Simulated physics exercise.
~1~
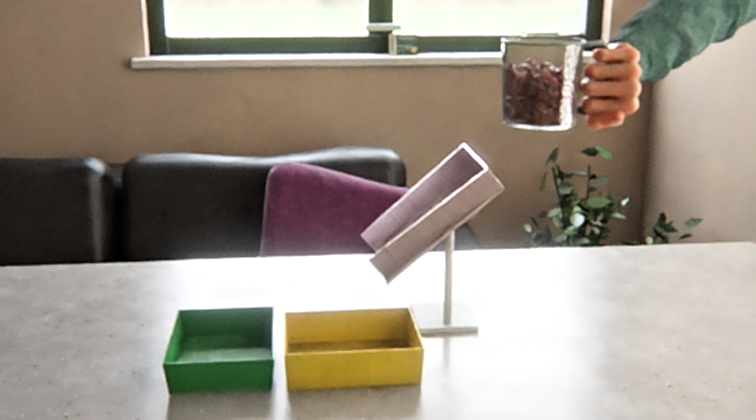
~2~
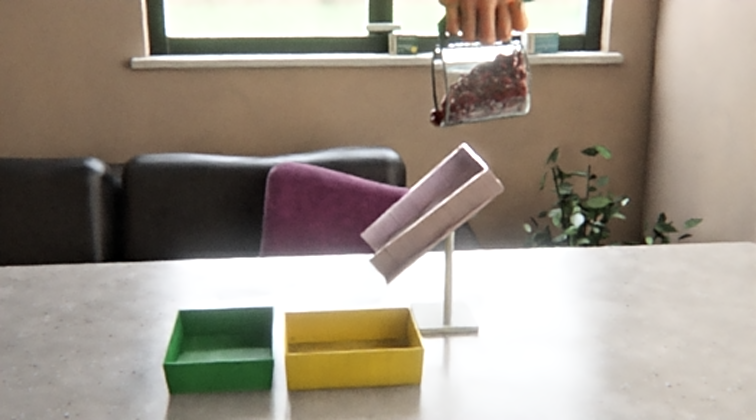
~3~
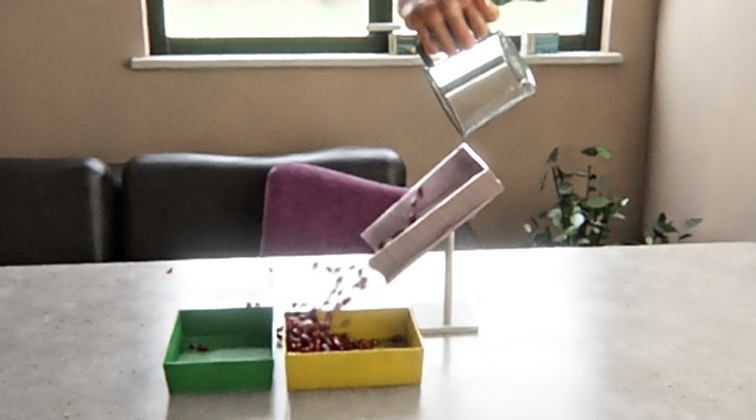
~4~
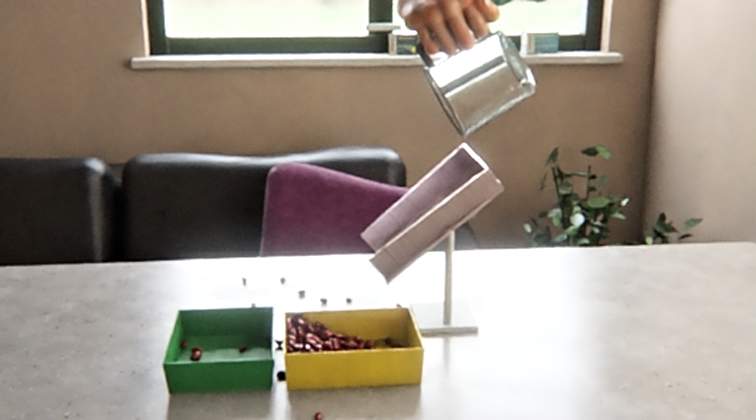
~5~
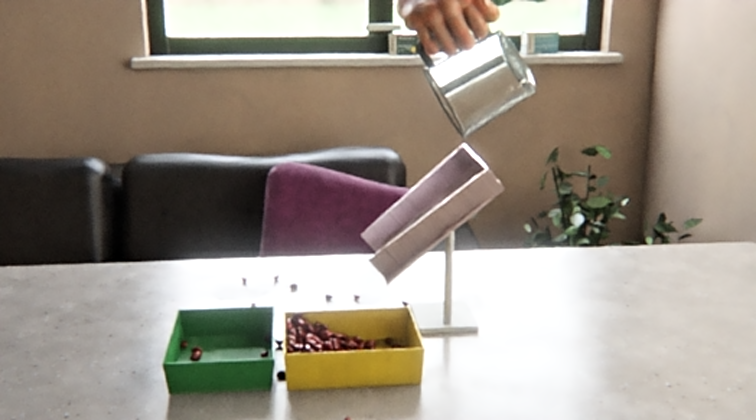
A hand at the end of a green sleeve holds a clear cup of dark red beans at the upper right of a pale table, seen from the front in a room with a window, dark seats and a plant. Below, a pale pink chute slopes down to the left on a stand, with a yellow tin and a green tin further left. The hand moves the cup left above the chute and tips it over. Beans slide down and spill into the yellow tin, some bouncing away. The emptied cup stays tilted, most beans lying in the yellow tin, a few in the green tin and on the table.
